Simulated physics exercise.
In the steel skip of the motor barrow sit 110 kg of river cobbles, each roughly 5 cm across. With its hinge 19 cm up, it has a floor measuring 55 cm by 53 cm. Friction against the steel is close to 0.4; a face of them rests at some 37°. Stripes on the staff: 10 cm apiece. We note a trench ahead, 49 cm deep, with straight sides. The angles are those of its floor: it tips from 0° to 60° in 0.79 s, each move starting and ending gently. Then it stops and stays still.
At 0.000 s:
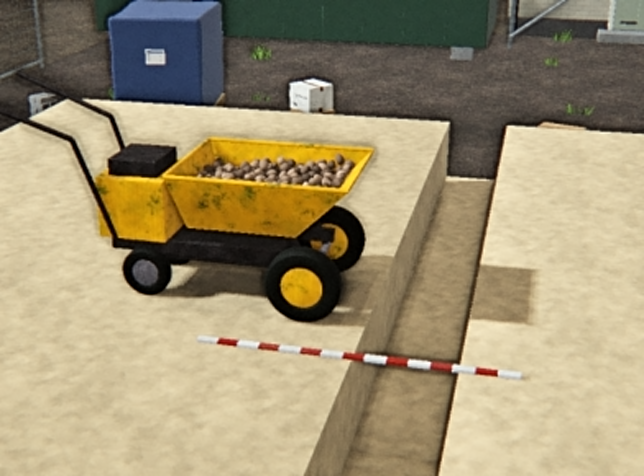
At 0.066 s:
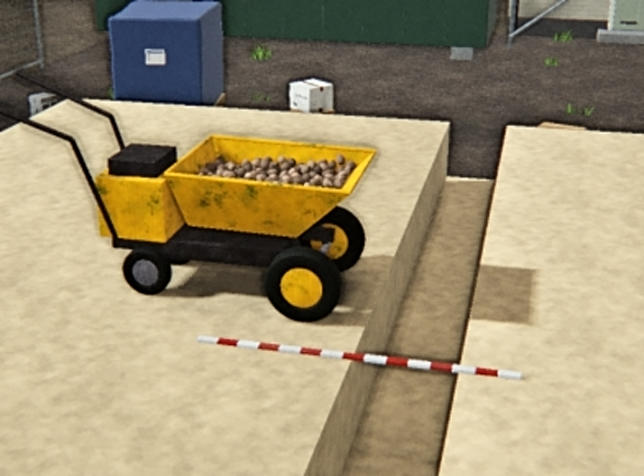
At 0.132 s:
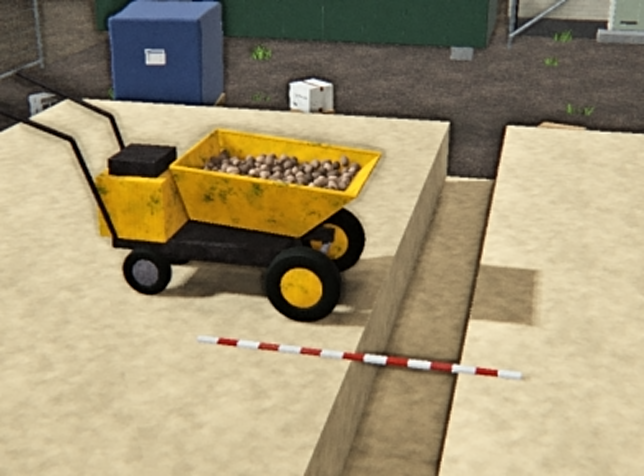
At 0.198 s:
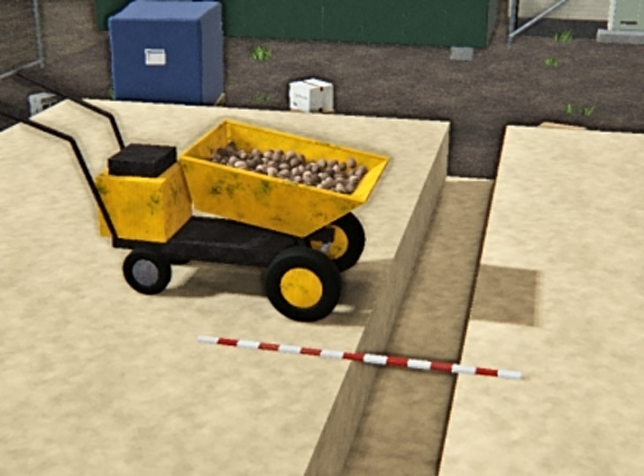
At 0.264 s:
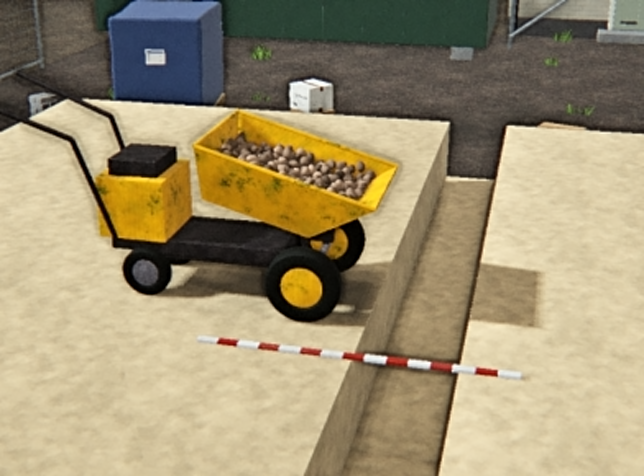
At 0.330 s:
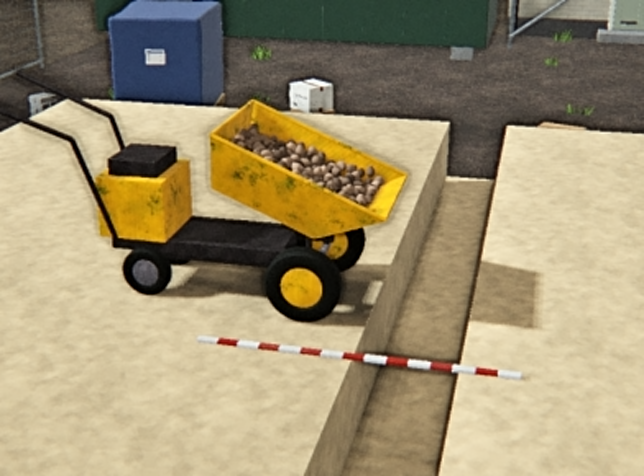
A yellow skip full of brown stones tilts steadily toward the trench on the right.
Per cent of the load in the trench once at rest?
About 64 %.
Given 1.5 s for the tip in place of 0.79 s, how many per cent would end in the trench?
Close to 80 percent, then.
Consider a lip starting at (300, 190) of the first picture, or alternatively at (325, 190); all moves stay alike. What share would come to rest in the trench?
First spot about 100, second spot about 90 per cent.
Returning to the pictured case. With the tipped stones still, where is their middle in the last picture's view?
Roughly at pixel (453, 377).
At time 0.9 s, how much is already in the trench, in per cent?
Roughly 15% by that time.
After 0.6 s the floor is at 50°; 100 % in the skip; the foremost stones are at (400, 243).
After 0.9 s the floor is at 60°; 86 % in the skip, 14 % in the trench; the foremost stones are at (466, 298).
After 1.2 s the floor is at 60°; 39 % in the skip, 29 % in the trench, 32 % past the trench; the foremost stones are at (577, 328).
After 3.2 s the floor is at 60°; 0 % in the skip, 64 % in the trench, 36 % past the trench; the foremost stones are past the picture's edge.
